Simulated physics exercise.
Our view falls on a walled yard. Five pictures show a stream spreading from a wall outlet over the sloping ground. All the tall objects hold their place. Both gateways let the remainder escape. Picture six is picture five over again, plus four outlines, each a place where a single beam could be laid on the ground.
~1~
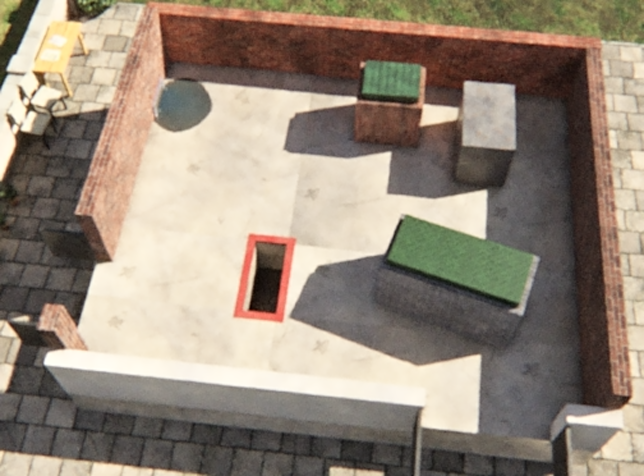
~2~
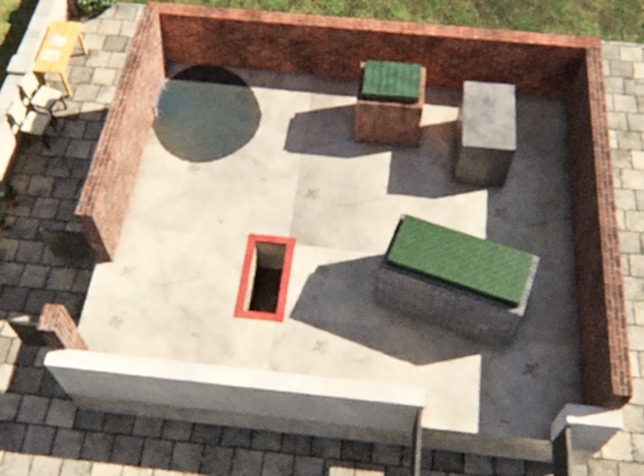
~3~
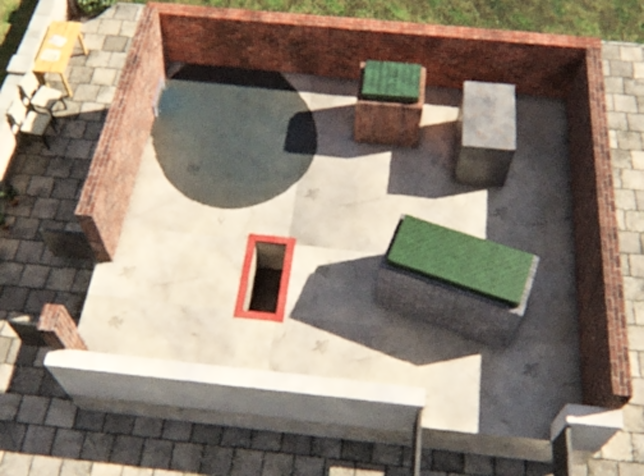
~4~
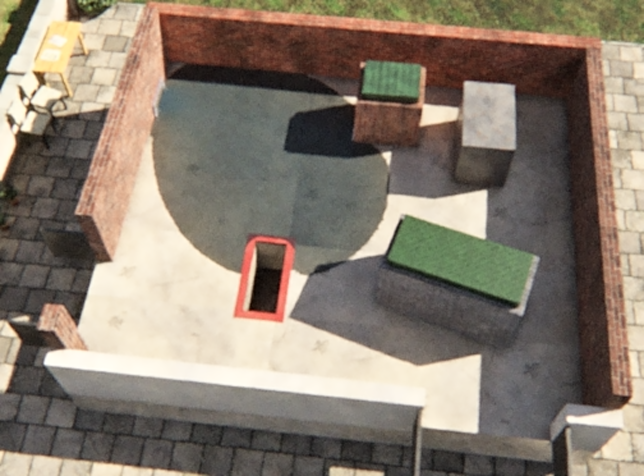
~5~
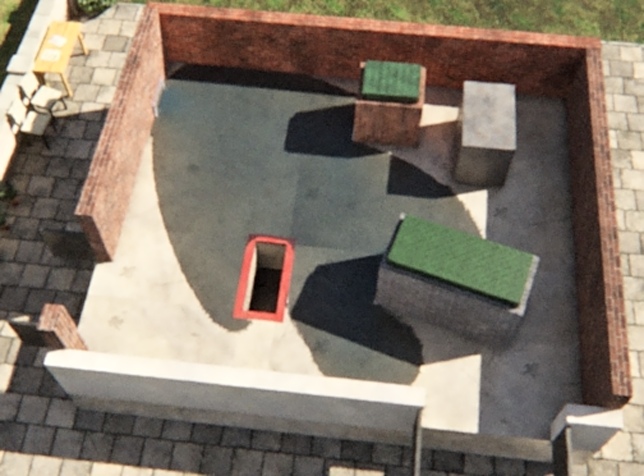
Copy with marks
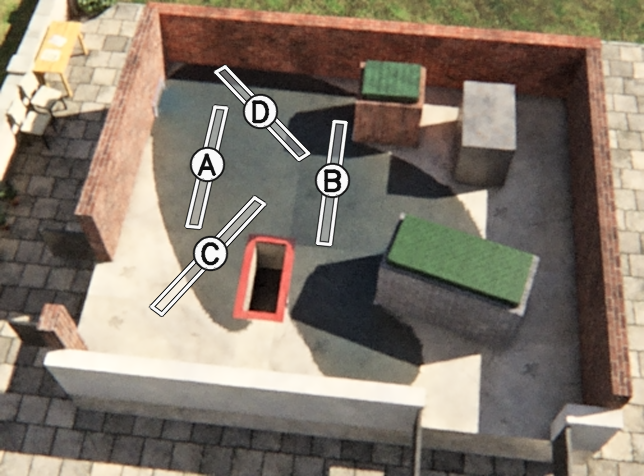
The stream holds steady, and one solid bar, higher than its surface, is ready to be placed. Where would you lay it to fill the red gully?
Go for B.
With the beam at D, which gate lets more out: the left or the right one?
The right gate.
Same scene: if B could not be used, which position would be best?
Position D.
On the marked copy, A from (193, 226) to (220, 107); B from (323, 243) to (340, 121); C from (156, 310) to (259, 200); D from (220, 69) to (303, 156).
With A, about 6 % of the stream runs into the red gully, about 93 % out by the gates.
With B, about 61 % of the stream runs into the red gully, about 37 % out by the gates.
With C, about 4 % of the stream runs into the red gully, about 95 % out by the gates.
With D, about 42 % of the stream runs into the red gully, about 58 % out by the gates.
